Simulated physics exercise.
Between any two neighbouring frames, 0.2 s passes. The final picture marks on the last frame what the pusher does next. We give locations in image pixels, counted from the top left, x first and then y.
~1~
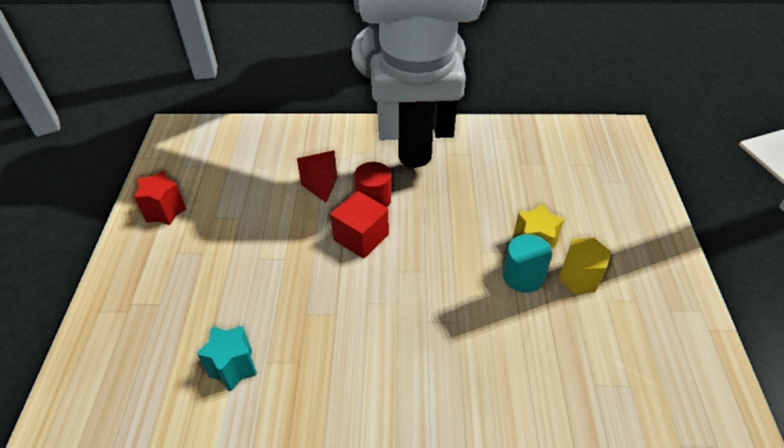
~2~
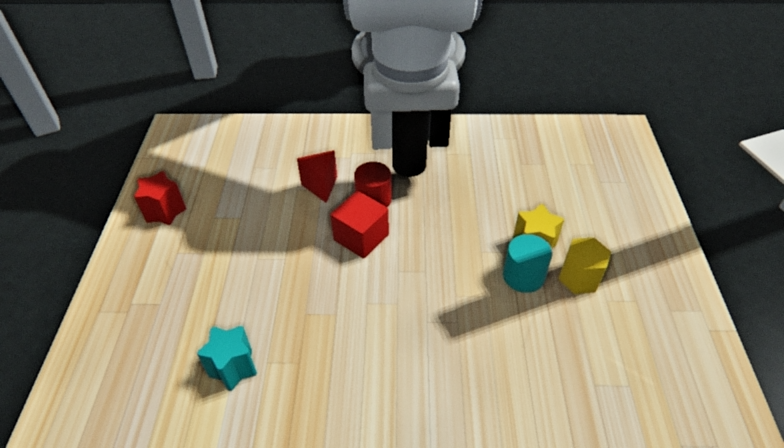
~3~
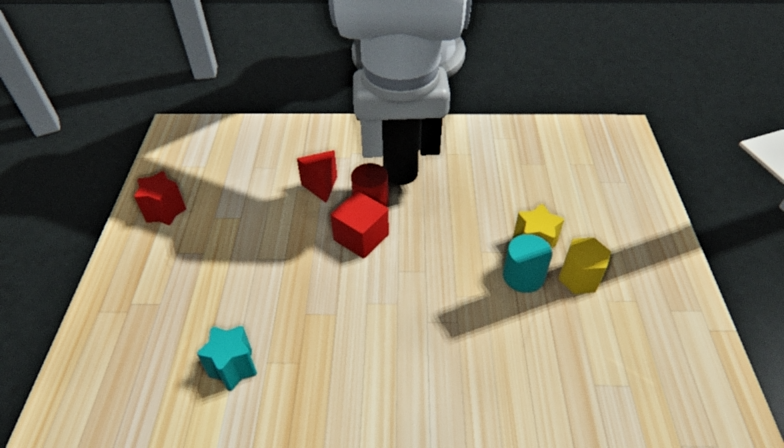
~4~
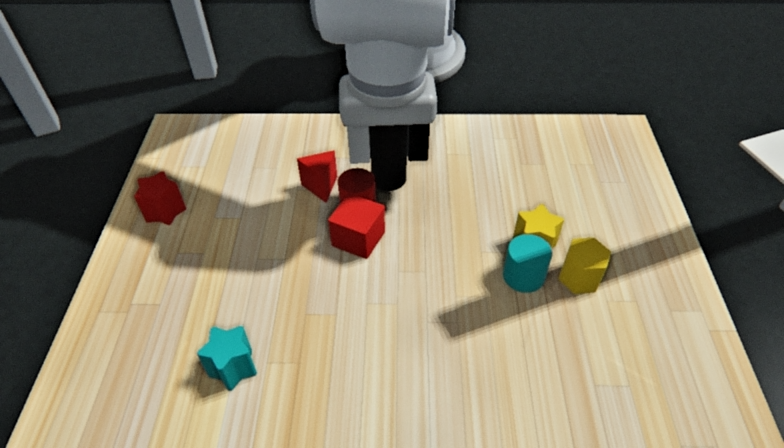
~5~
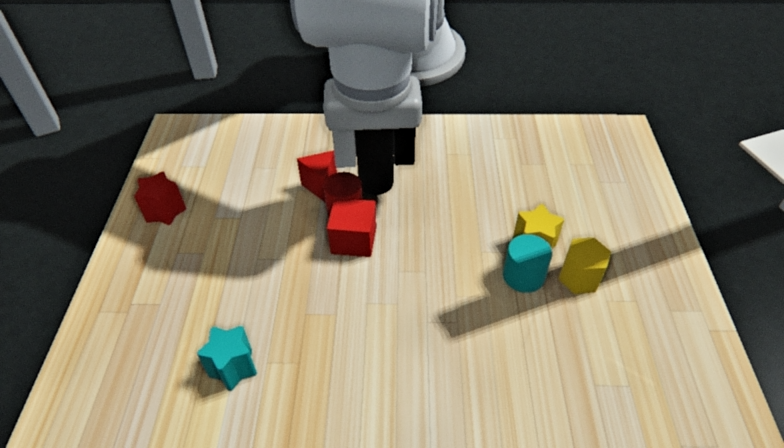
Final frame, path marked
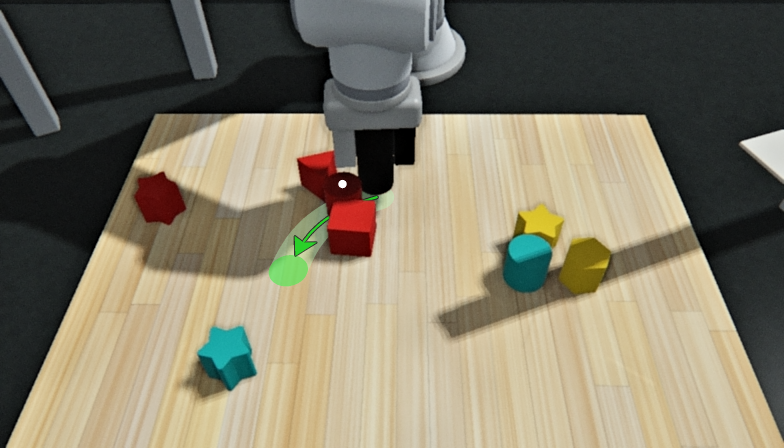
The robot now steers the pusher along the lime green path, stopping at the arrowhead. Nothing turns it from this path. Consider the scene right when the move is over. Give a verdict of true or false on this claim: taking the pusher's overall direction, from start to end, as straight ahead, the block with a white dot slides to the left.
False.
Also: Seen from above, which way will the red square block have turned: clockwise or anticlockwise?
From above, the turn goes anticlockwise.
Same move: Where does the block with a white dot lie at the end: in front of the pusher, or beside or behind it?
My prediction: No longer in front.
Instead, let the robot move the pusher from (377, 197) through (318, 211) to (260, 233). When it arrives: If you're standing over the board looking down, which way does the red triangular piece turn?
Short answer: Clockwise.
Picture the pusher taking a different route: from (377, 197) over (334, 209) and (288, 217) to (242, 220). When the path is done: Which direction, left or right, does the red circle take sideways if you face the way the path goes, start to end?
Left.
The drawn path runs from (377, 197) over (338, 212) and (308, 237) to (288, 270); the dot is on the red circle.
What follows on the original path. One third of the way, pusher (336, 198); red circle (300, 200); red square block (346, 217), turned 25° anticlockwise.
Two thirds of the way, pusher (305, 223); red circle (264, 218); red square block (342, 223), turned 55° anticlockwise.
At the end, pusher (285, 257); red triangular piece not moved; red circle (249, 229); red square block (342, 225), turned 60° anticlockwise.
